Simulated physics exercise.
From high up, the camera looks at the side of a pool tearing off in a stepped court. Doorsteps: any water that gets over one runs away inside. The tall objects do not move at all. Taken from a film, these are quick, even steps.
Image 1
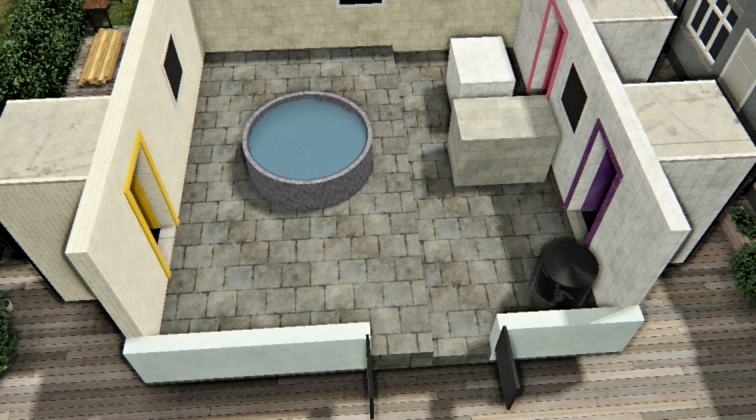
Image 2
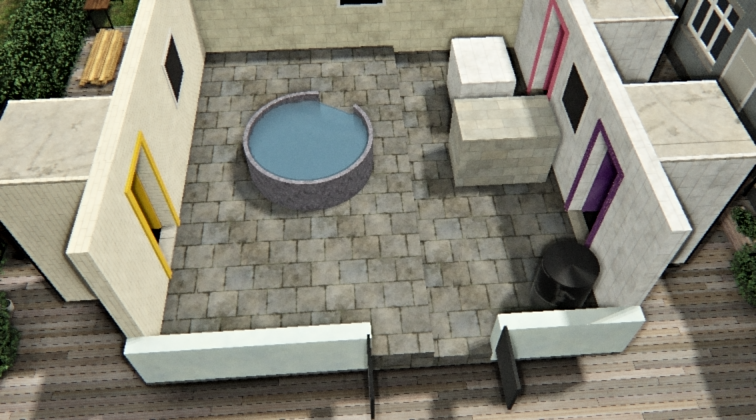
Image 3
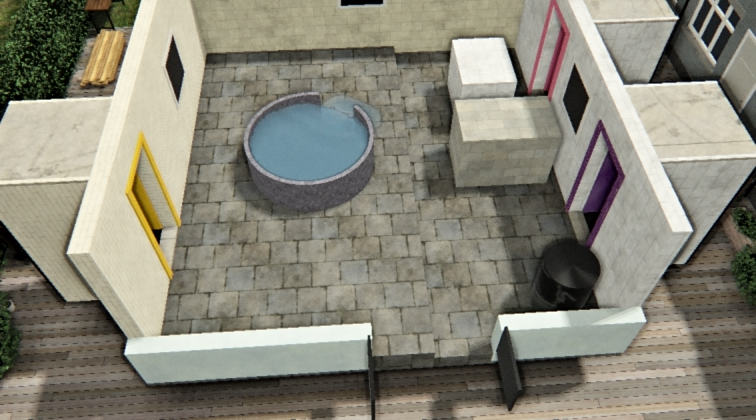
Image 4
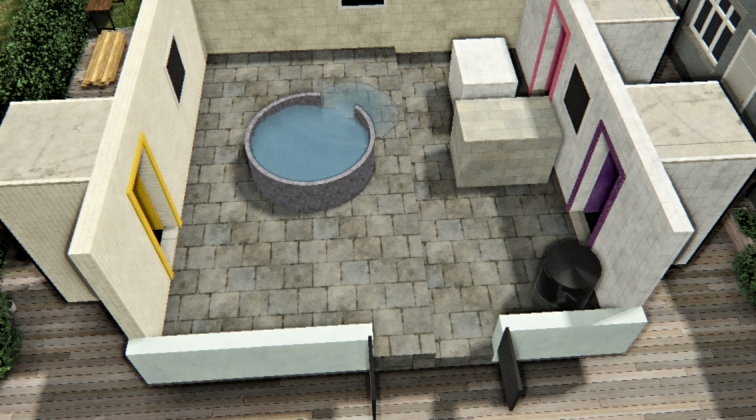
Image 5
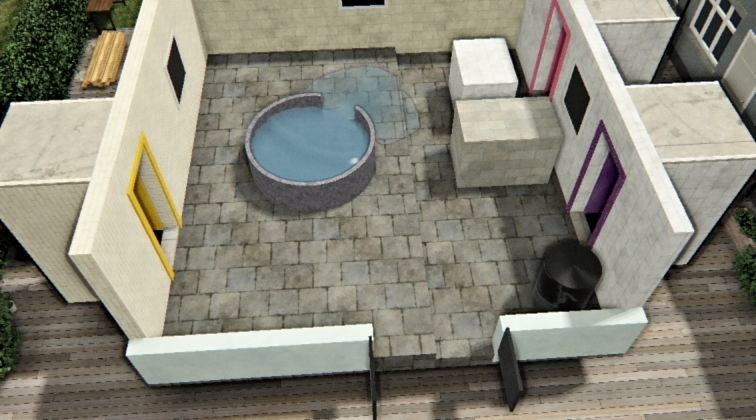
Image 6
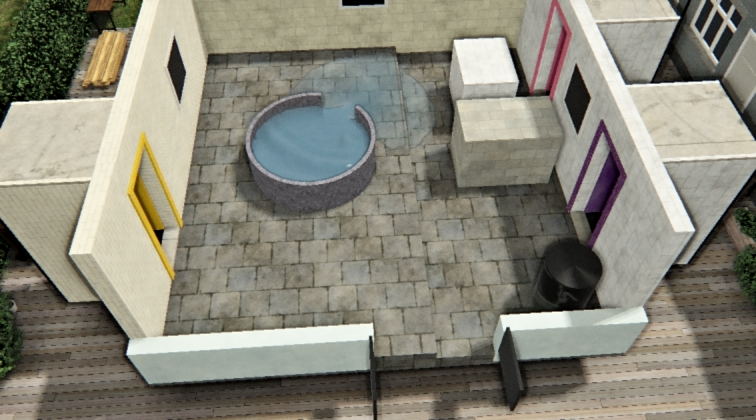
Stone-paved walled courtyard, the far rim of a round pool breaking open and water spreading across the paving toward pale blocks.
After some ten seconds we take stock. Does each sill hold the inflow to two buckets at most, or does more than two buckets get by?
In order: Purple door: Never surpasses it, pink door: Never surpasses it, yellow door: Never surpasses it.
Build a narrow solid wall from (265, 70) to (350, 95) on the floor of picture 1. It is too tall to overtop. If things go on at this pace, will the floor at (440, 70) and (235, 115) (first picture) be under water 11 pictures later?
Submerged, then submerged.
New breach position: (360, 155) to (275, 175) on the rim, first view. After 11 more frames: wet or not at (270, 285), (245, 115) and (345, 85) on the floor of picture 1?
Taking the three spots as listed, they end up inundated, spared and spared.
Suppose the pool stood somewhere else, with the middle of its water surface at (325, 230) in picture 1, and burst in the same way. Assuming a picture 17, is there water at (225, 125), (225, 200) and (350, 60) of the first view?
First spot stays unwetted, second spot stays unwetted, third spot gets drenched.
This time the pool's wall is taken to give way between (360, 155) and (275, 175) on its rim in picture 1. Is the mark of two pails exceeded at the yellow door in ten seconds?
I reckon yellow door sits short of it.
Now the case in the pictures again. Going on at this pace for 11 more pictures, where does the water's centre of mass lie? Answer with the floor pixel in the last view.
Centre of mass: Roughly (350, 124).
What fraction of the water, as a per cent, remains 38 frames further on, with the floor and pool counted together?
Roughly 100 %.
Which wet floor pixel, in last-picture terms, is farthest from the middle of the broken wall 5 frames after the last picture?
Close to (475, 51).
A moment on, water covers 20 % of the floor; the purple door not reached, the pink door not reached, the yellow door not reached.
Next, water covers 25 % of the floor; the purple door not reached, the pink door not reached, the yellow door not reached.
Then, water covers 35 % of the floor; the purple door not reached, the pink door wet at the sill, nothing in, the yellow door not reached.
Later, water covers 55 % of the floor; the purple door wet at the sill, nothing in, the pink door wet at the sill, nothing in, the yellow door not reached.
In the end, water covers 75 % of the floor; the purple door wet at the sill, nothing in, the pink door wet at the sill, nothing in, the yellow door wet at the sill, nothing in.
